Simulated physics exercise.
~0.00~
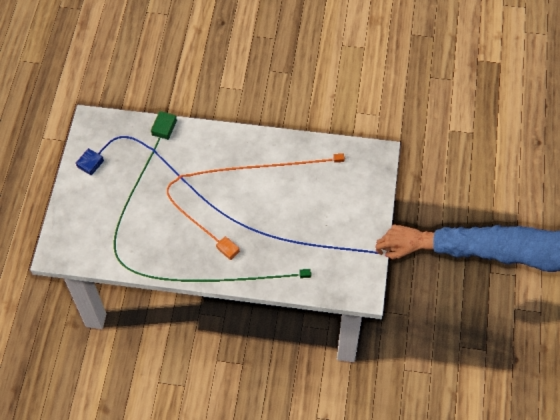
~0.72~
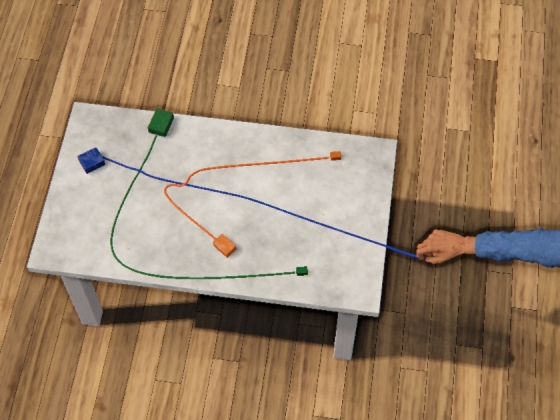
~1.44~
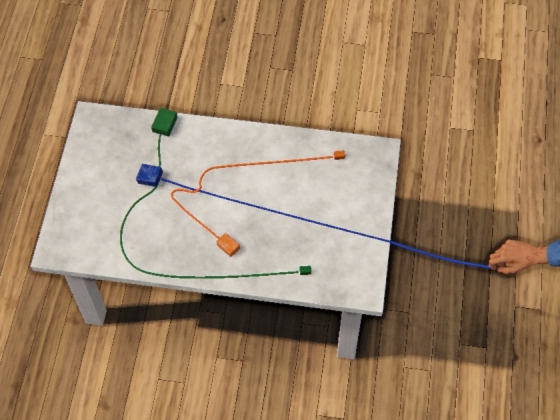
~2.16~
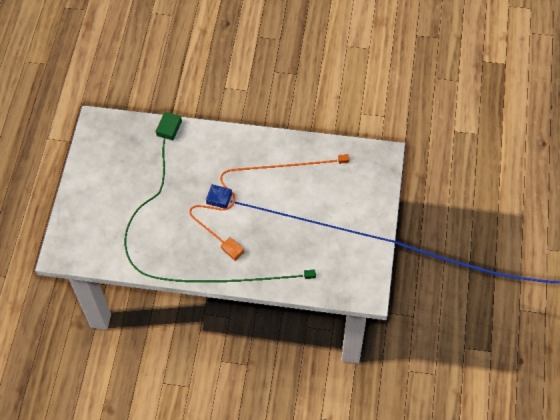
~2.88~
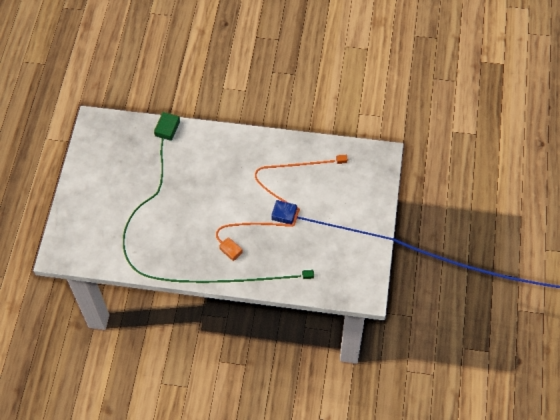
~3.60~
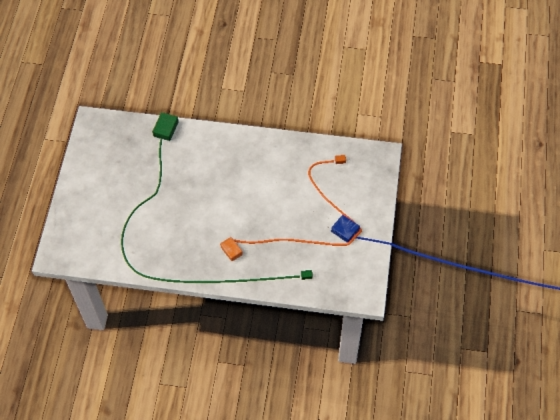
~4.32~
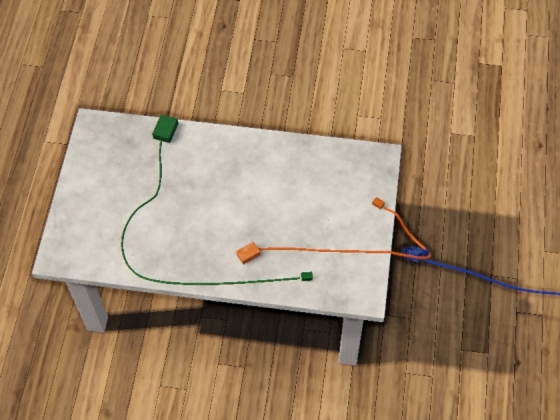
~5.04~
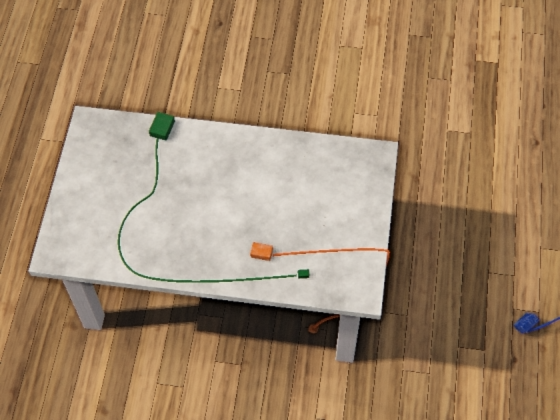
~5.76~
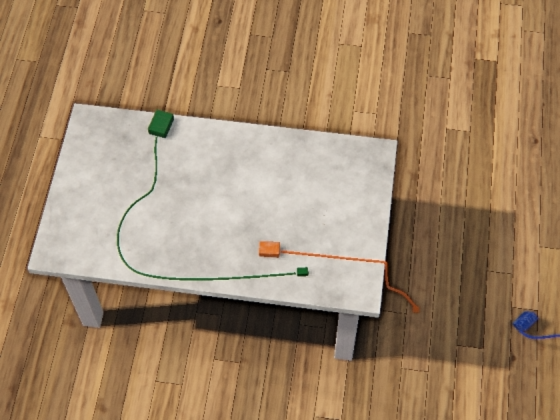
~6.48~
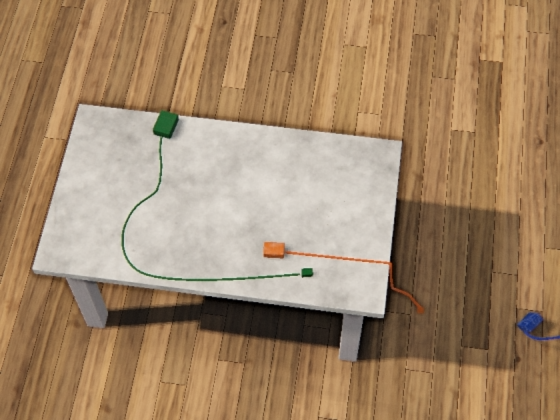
A hand pulls the blue cable and charger off the table, dragging the orange cable partly over.
